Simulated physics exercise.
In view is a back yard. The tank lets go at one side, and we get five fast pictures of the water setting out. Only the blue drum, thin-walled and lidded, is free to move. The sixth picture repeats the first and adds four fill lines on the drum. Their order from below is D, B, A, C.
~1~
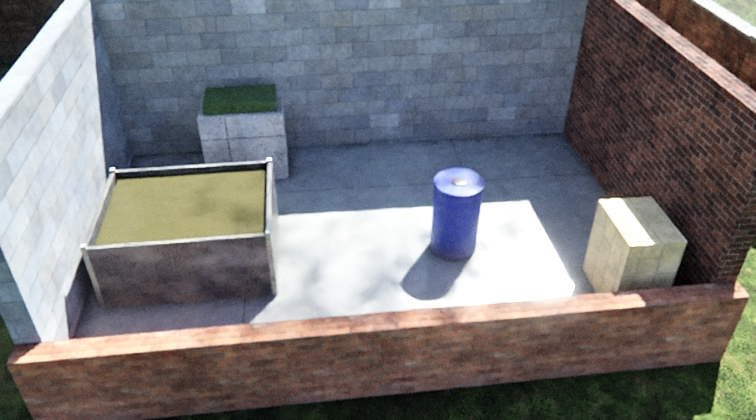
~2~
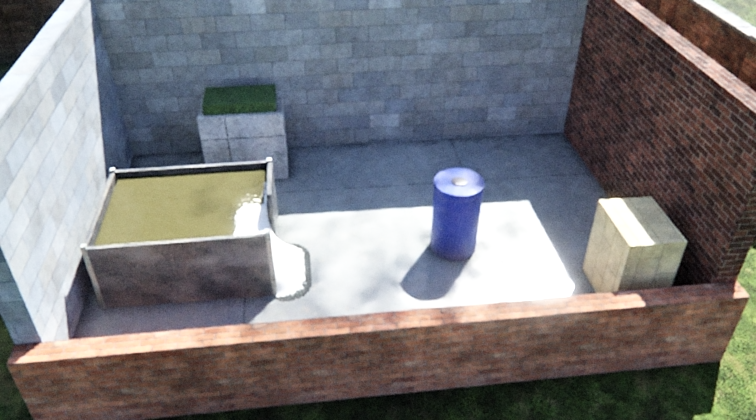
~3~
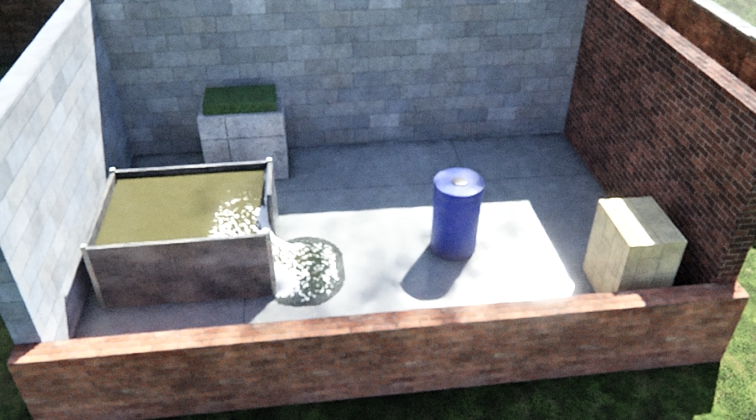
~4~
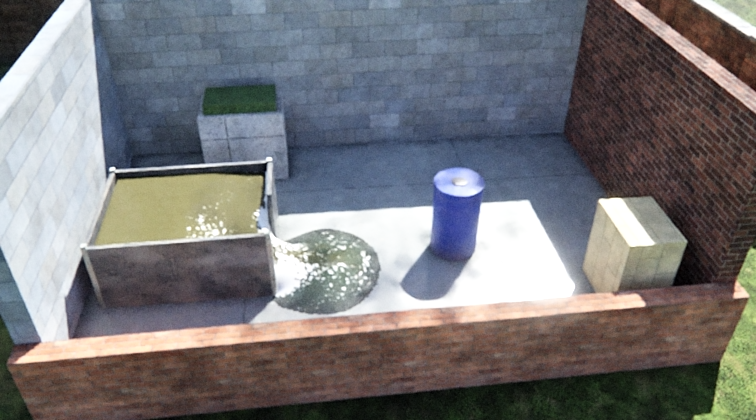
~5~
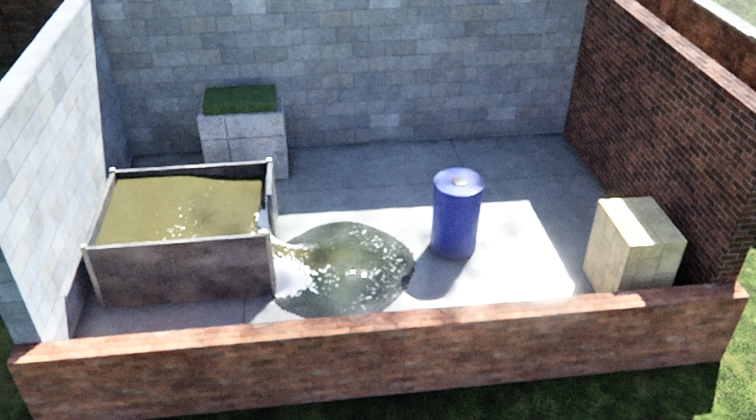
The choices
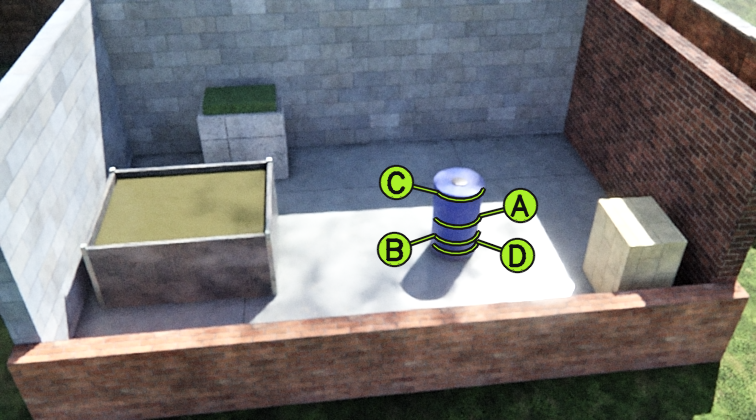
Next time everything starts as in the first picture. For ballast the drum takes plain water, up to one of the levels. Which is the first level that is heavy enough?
A.
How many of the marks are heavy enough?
Two of the four.
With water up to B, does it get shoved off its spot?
Yes.
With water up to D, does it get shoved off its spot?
Yes.
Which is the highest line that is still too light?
B it is.
In lime, A at (461, 227); B at (460, 243); C at (464, 200); D at (459, 253); from the bottom up D, B, A, C.
For line A, it does not move.
For line B, it is pushed about half its own width away.
For line C, it does not move.
For line D, it is pushed about 4 times its own width away.
